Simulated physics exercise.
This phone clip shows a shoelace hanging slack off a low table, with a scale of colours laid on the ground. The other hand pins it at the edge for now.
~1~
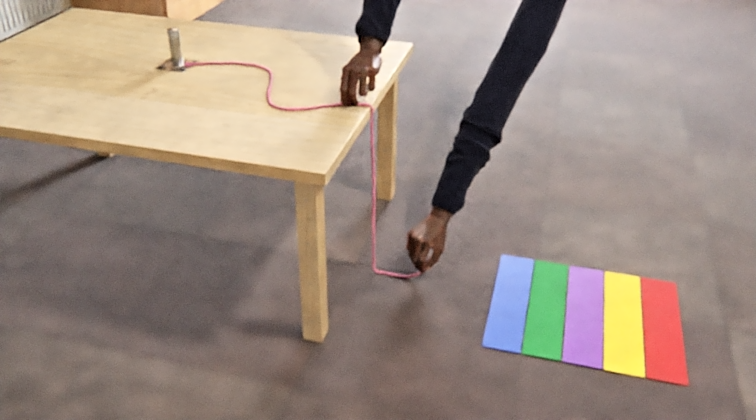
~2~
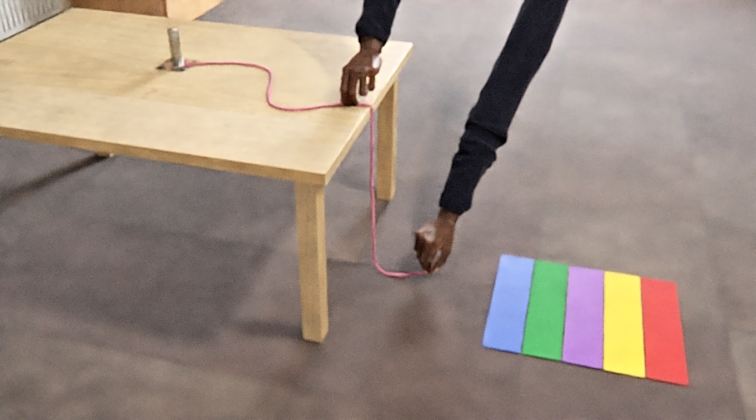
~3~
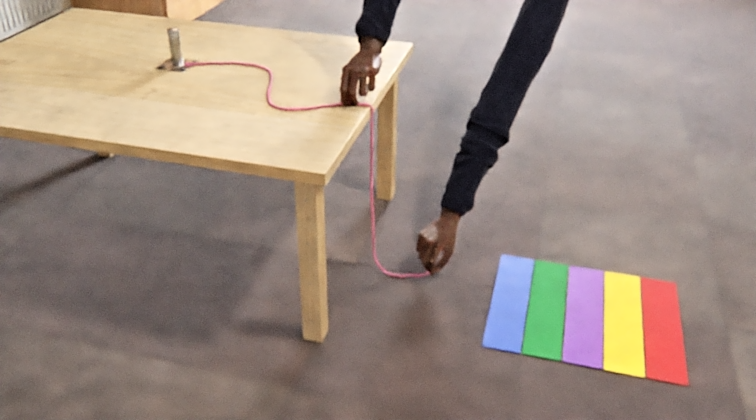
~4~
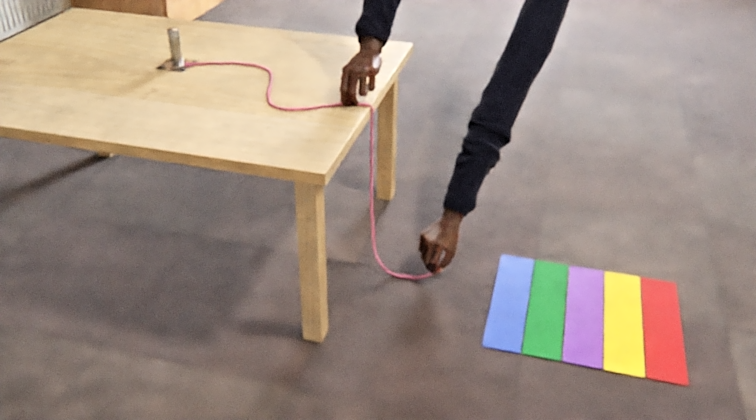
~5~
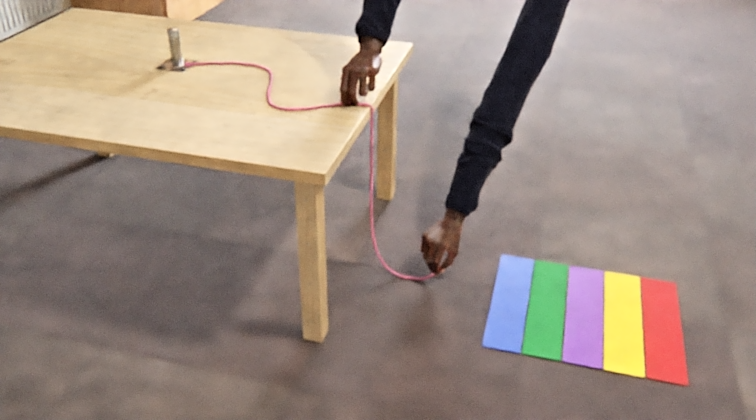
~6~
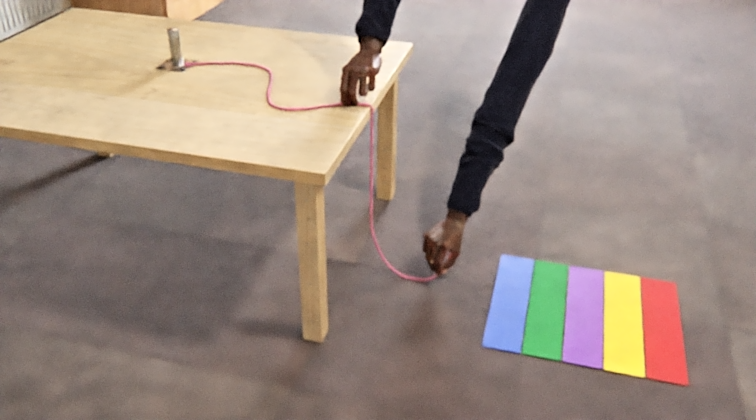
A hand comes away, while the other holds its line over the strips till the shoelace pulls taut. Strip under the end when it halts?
Yellow strip.
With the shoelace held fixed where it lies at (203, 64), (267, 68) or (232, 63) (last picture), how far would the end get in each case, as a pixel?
Roughly (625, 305), (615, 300) and (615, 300).
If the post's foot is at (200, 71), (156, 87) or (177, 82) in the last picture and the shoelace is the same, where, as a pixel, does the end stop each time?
Near (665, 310), (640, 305) and (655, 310).
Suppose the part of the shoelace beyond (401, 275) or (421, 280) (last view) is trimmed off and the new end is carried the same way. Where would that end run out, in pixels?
In that order: (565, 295) and (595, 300).
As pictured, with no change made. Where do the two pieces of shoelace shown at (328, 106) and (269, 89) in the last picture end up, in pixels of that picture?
Final spots: (396, 122), then (310, 90).
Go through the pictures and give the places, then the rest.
The first picture shows end (424, 269); blue (504, 331); green (543, 338); purple (583, 346); yellow (624, 353); red (666, 361).
The second picture shows end (432, 270); shoelace through (225, 63) (271, 79) (288, 109) (372, 114) (372, 188) (374, 258).
The third picture shows end (434, 271).
The fourth picture shows end (436, 271); shoelace through (225, 63) (271, 79) (288, 109) (372, 114) (371, 188) (377, 258).
The fifth picture shows end (439, 271).
The sixth picture shows end (441, 272); shoelace through (225, 63) (271, 79) (288, 109) (372, 114) (371, 188) (383, 258).
A little later, end near (558, 292); over green.
Next, end near (601, 299); over purple.
When it is tight, end near (628, 304); over yellow. The end stops over the yellow strip.
